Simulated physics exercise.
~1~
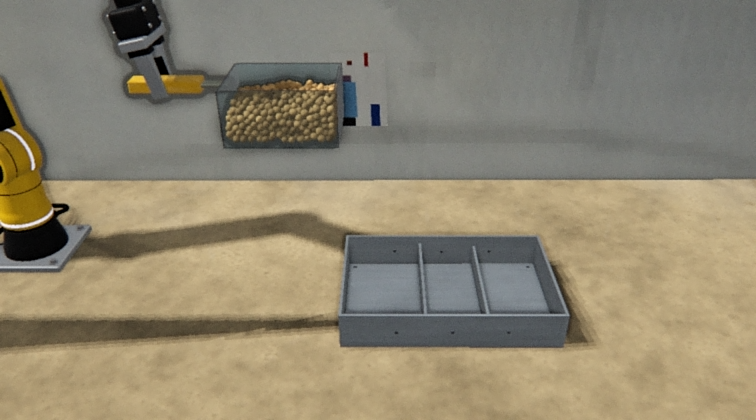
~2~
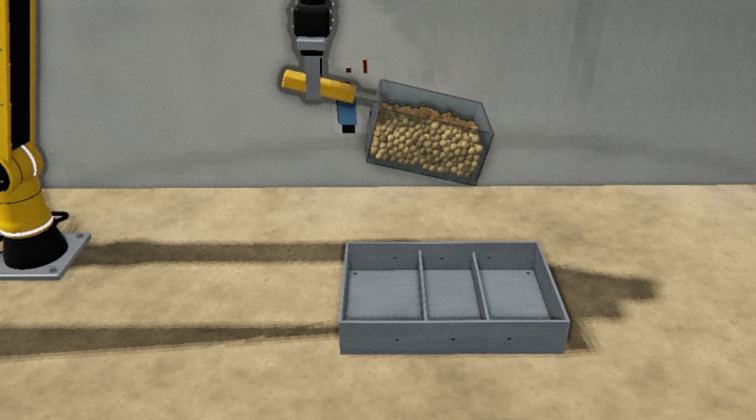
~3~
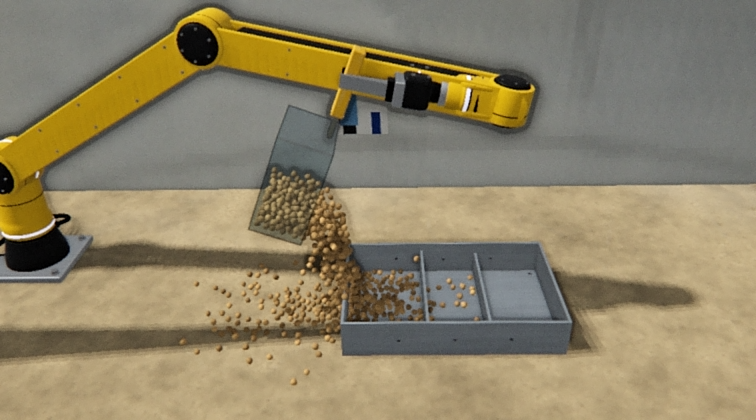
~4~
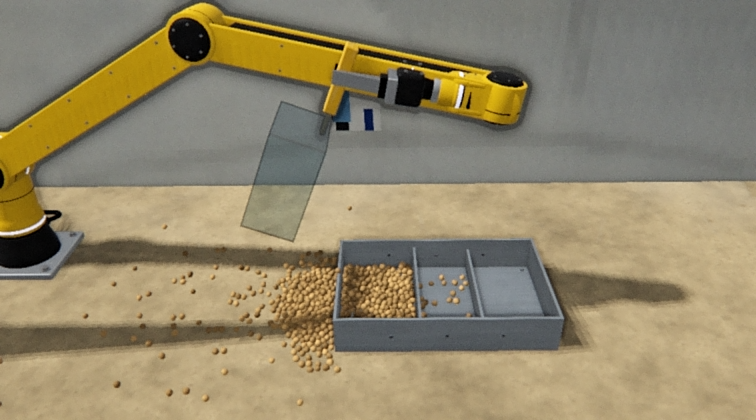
A yellow robot arm tips chickpeas from a clear box, half missing the grey crate.
